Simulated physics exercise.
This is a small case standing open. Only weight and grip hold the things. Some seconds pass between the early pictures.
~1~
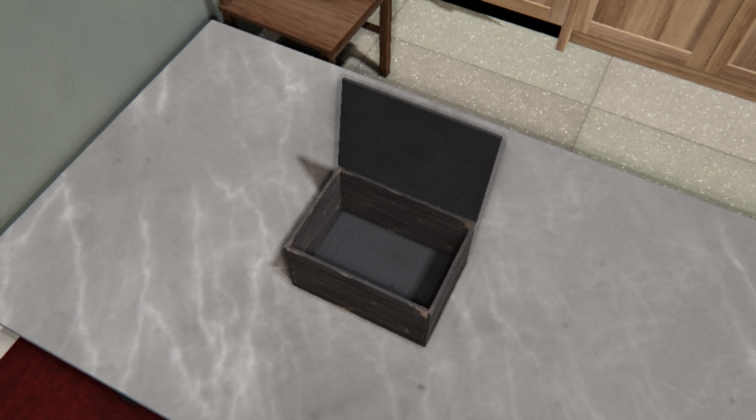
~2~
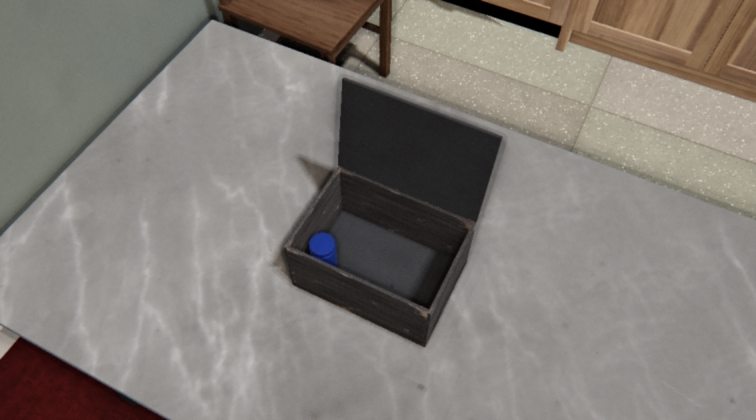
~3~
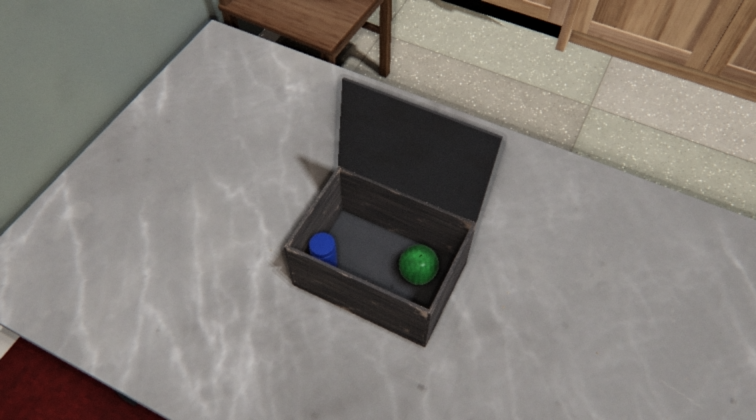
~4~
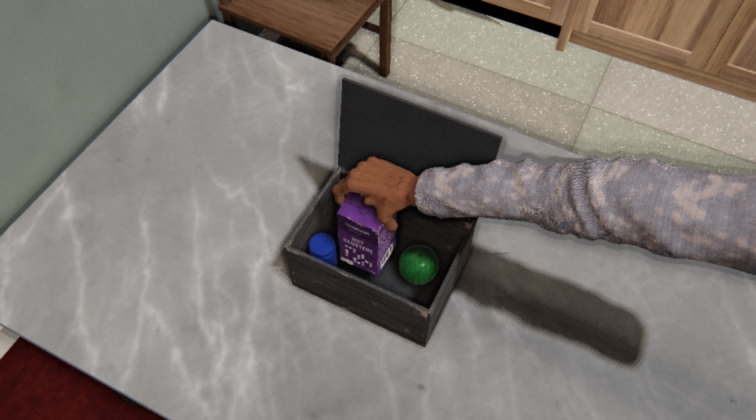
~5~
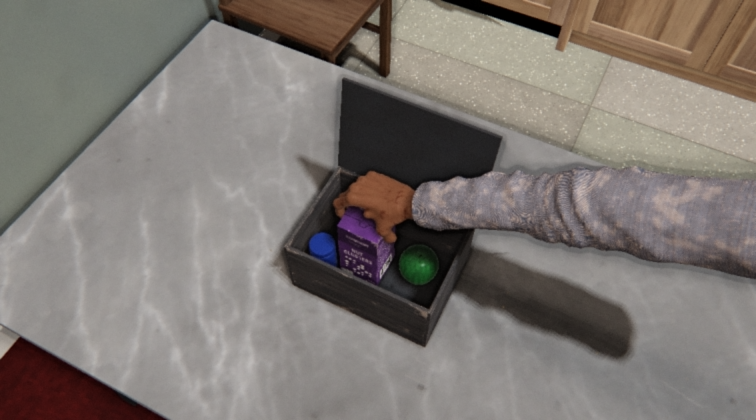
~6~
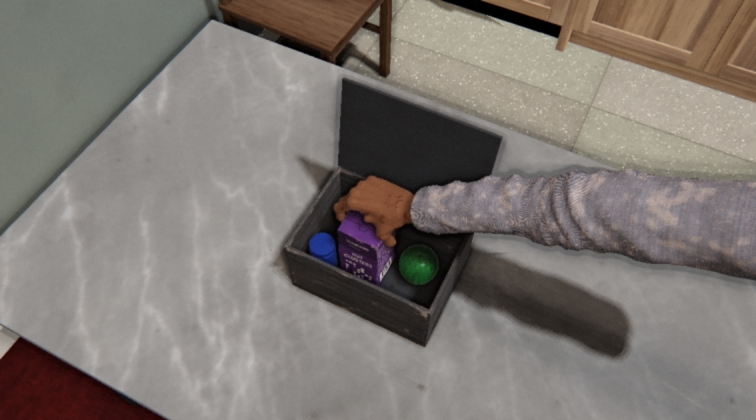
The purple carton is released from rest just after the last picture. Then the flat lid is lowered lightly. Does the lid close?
The lid will not close.
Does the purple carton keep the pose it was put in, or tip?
It stays as placed.
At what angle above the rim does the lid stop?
About 18°.
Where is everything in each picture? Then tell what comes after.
The last thing is not in view yet, in the first frame.
The last thing is not in view yet; blue shaker (324, 256), in the second frame.
The last thing is not in view yet; blue shaker (324, 256), in the third frame.
Still above its spot; purple carton (368, 230); blue shaker (324, 256), in the fourth frame.
Still above its spot; purple carton (367, 242); blue shaker (324, 256), in the fifth frame.
Put in, still held; purple carton (367, 246); blue shaker (324, 256), in the sixth frame.
Then, 1.40 s on from there, lid 73° above the rim.
Then, 1.70 s on from there, lid 40° above the rim.
In the end, lid 18° above the rim; all 3 unmoved. At the end, from the last picture's camera, purple carton near (367, 246).
